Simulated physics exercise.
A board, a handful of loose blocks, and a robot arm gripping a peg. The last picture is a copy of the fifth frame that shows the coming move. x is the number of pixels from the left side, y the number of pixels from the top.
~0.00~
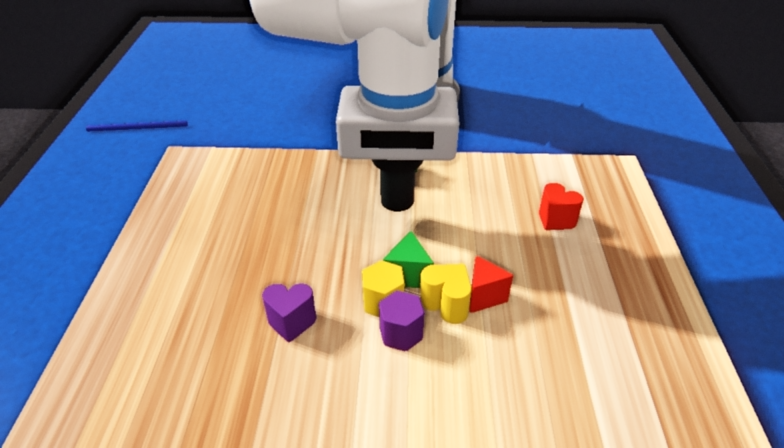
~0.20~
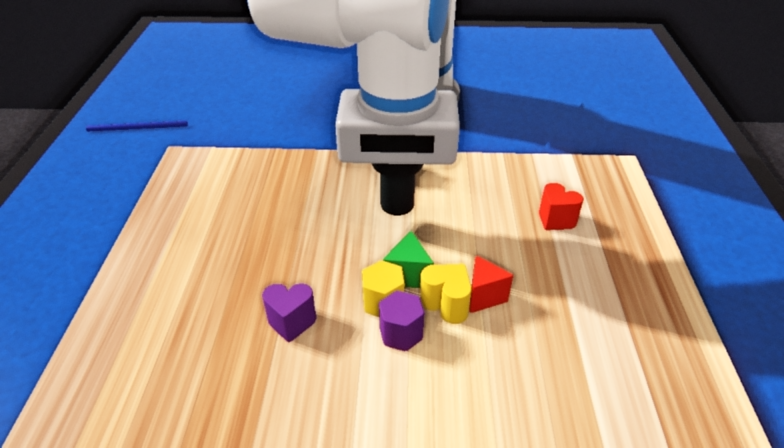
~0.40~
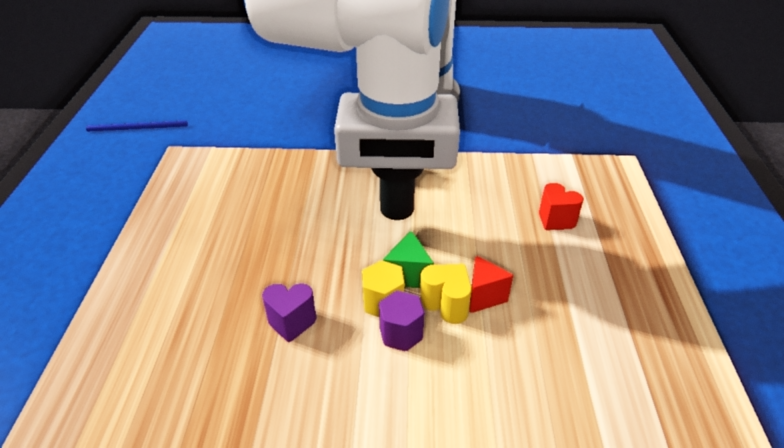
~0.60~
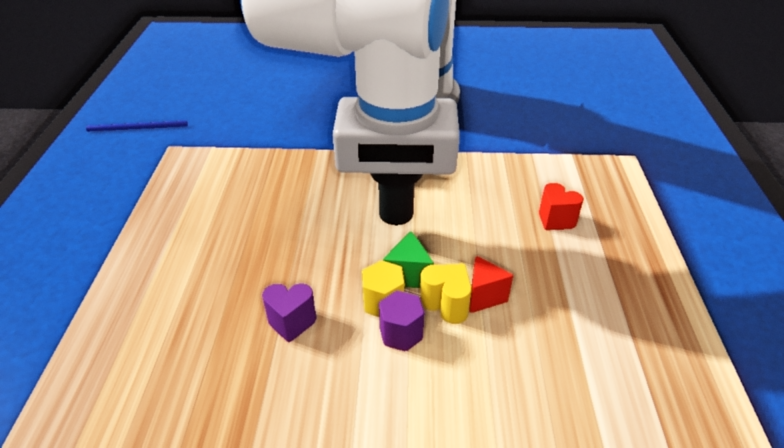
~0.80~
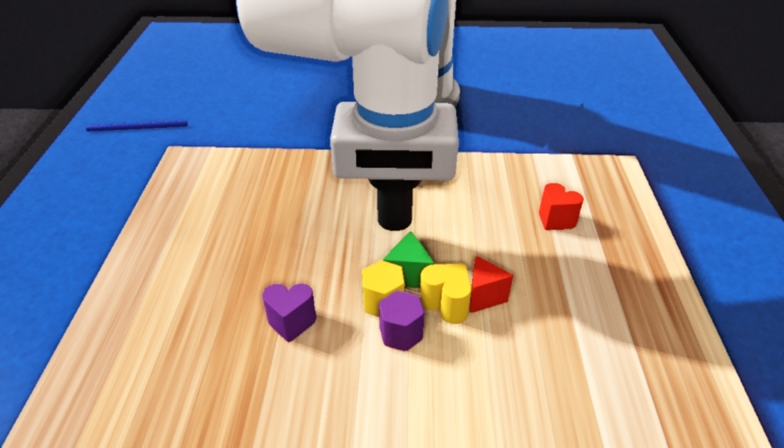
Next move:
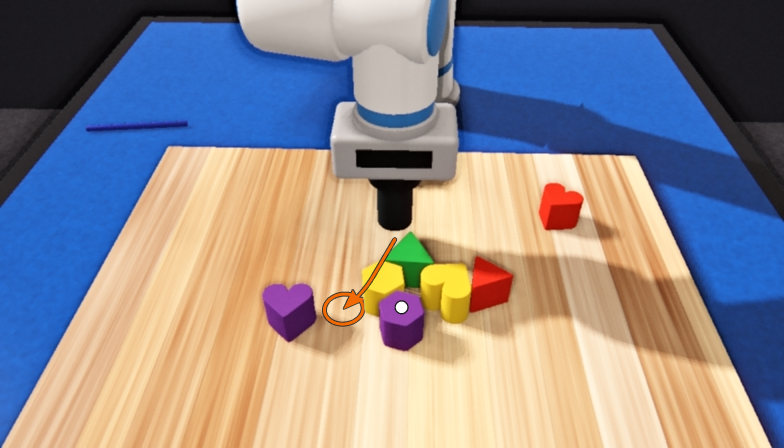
The robot arm, pointing a dark peg downward, starts just behind a cluster of colourful blocks on a wooden board and moves slowly and slightly toward them. The peg draws a little nearer the green triangle, while the clustered blocks, the purple heart at left and the red heart at right stay still.
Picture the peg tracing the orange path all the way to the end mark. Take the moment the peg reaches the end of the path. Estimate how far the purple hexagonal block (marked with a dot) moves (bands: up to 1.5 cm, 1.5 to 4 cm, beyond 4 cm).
My answer is that it shifts 1.5 to 4 cm.
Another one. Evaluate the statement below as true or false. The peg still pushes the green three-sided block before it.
It is false.
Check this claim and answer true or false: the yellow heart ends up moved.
That is false.
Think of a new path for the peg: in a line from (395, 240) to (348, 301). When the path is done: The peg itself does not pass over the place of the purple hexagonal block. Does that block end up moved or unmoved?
It travels a centimetre or more.
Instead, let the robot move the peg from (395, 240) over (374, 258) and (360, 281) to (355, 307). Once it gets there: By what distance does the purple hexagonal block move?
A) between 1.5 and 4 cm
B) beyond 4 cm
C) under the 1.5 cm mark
That would be A.
The drawn path runs from (395, 240) via (375, 274), ending at (344, 309); the dot is on the purple hexagonal block.
The first path, step by step. One third of the way, peg at (381, 244); nothing pushed yet.
Two thirds of the way, peg at (366, 266); yellow hexagonal block at (381, 289), turned 15° anticlockwise; purple hexagonal block at (407, 316); green three-sided block at (412, 252).
At the end, peg at (342, 289); purple heart not moved; yellow hexagonal block at (371, 306), turned 55° anticlockwise; purple hexagonal block at (412, 323), turned 15° anticlockwise; green three-sided block at (412, 252); yellow heart not moved.
